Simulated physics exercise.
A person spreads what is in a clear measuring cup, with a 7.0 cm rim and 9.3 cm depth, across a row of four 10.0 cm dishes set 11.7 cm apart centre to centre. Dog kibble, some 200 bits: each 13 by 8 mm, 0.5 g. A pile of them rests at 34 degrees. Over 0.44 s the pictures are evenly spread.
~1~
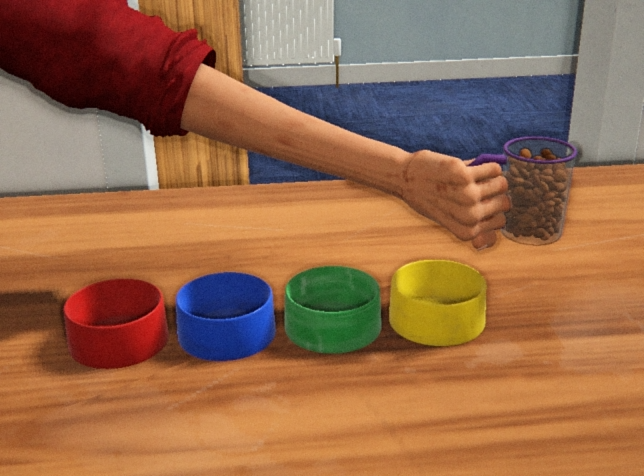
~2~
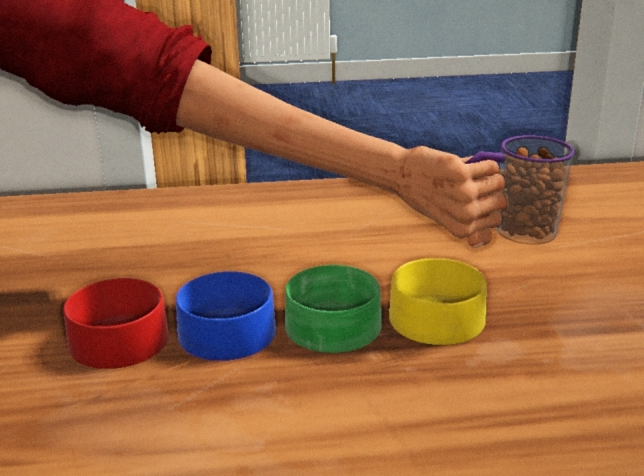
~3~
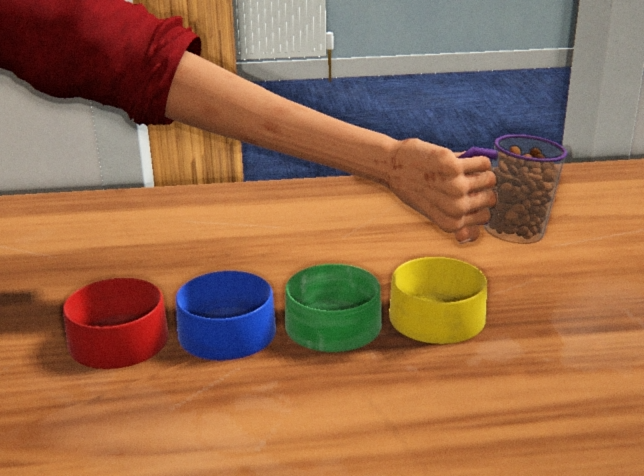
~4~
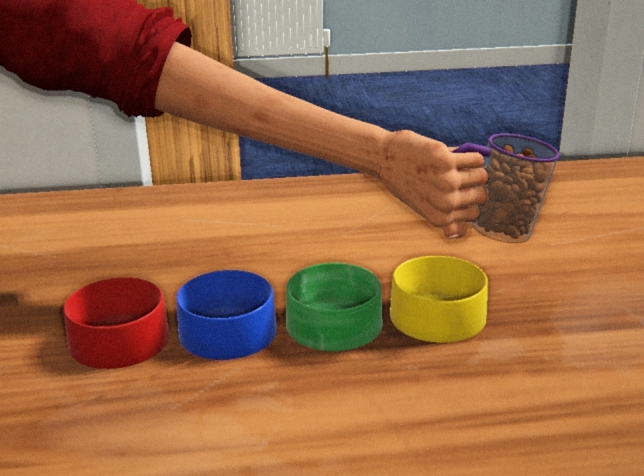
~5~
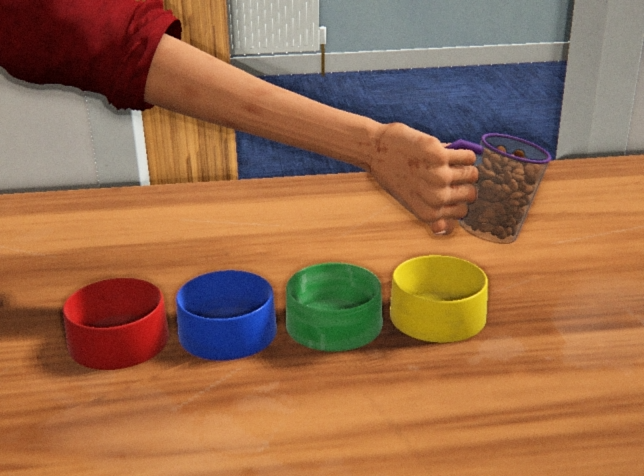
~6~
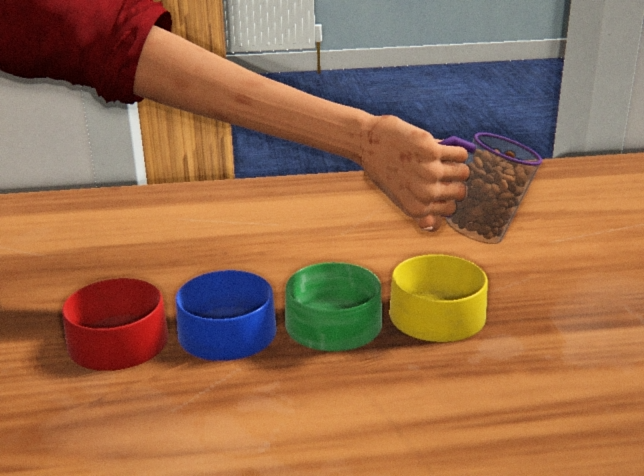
A hand moving a clear measuring cup of brown kibble slightly left while tilting it, behind four colored dishes on a wooden table.
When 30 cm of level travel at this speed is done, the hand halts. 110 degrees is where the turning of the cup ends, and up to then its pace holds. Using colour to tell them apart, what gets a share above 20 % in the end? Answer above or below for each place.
Red: Below, blue: Below, green: Above, yellow: Below, counter: Below.
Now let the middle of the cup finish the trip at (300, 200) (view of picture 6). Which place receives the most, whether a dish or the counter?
Result: Largest portion at green.
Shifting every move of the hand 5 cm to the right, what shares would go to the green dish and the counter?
Then I'd expect green at 80 and the counter at 10.
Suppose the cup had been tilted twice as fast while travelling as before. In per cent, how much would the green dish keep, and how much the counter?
In that case you'd see green at 30 and the counter at 10.
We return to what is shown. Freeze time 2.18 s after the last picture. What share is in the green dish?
Estimate: Near 50 %.
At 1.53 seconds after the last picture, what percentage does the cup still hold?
I'd put it at roughly 95 per cent.
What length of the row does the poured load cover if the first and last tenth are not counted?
It spans roughly 6 centimetres along the row.
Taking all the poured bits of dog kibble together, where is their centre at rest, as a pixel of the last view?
At about (327, 307).
Then, 0.92 s after the last picture, tilt 63 degrees; cup holds 100 %.
Then, 1.53 s after the last picture, tilt 92 degrees; cup holds 95 %.
Then, 2.18 s after the last picture, tilt 110 degrees; cup holds 50 %, green 50 %.
In the end, red 0 %, blue 0 %, green 95 %, yellow 0 %, counter 0 %, cup 5 %.
